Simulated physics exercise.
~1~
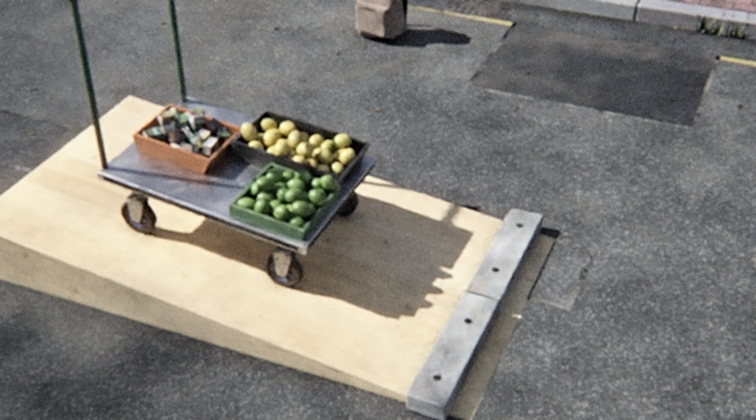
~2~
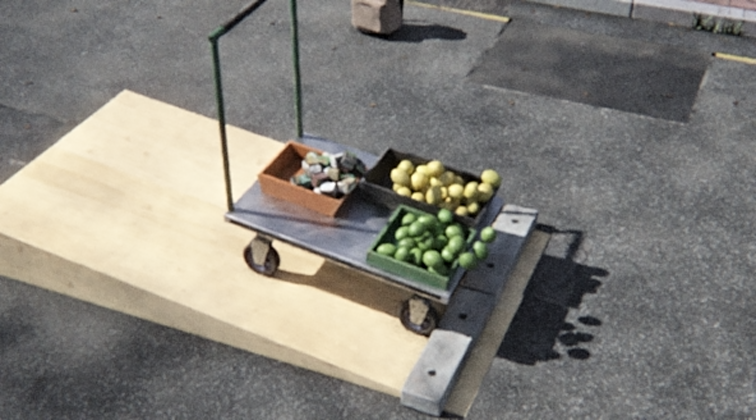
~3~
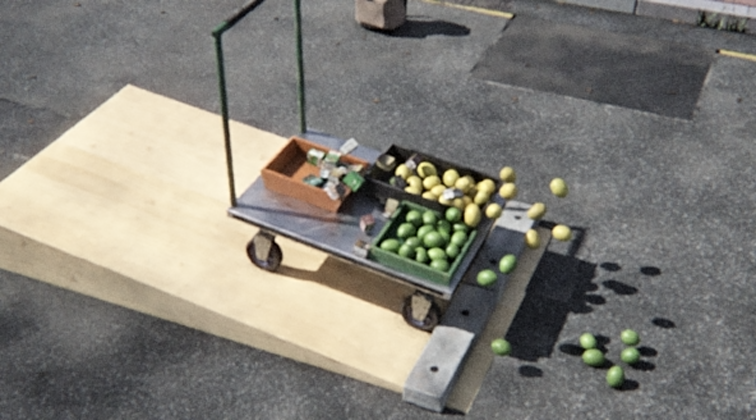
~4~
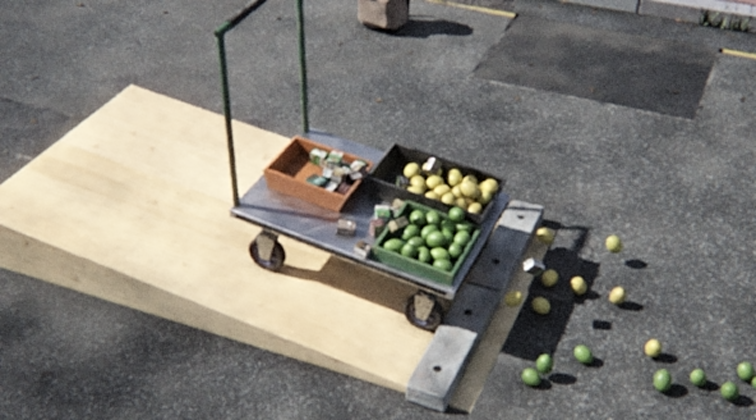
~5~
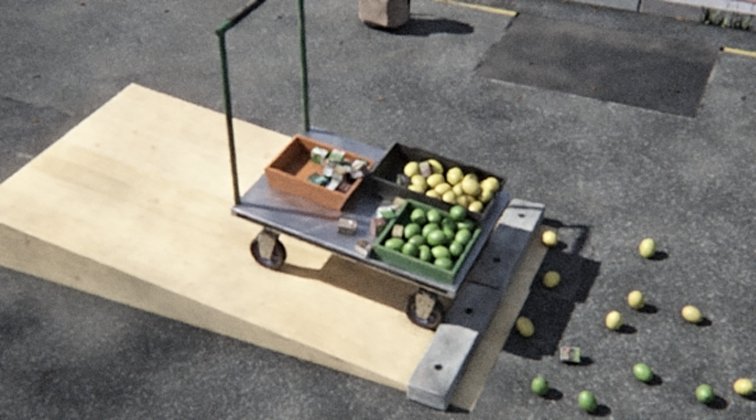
On a sunlit stretch of asphalt, a flat cart carrying crates of lemons, limes and small cartons rolled down a wooden ramp and stopped at a grey beam, flinging some fruit and a few cartons forward, leaving fruit scattered across the ground.
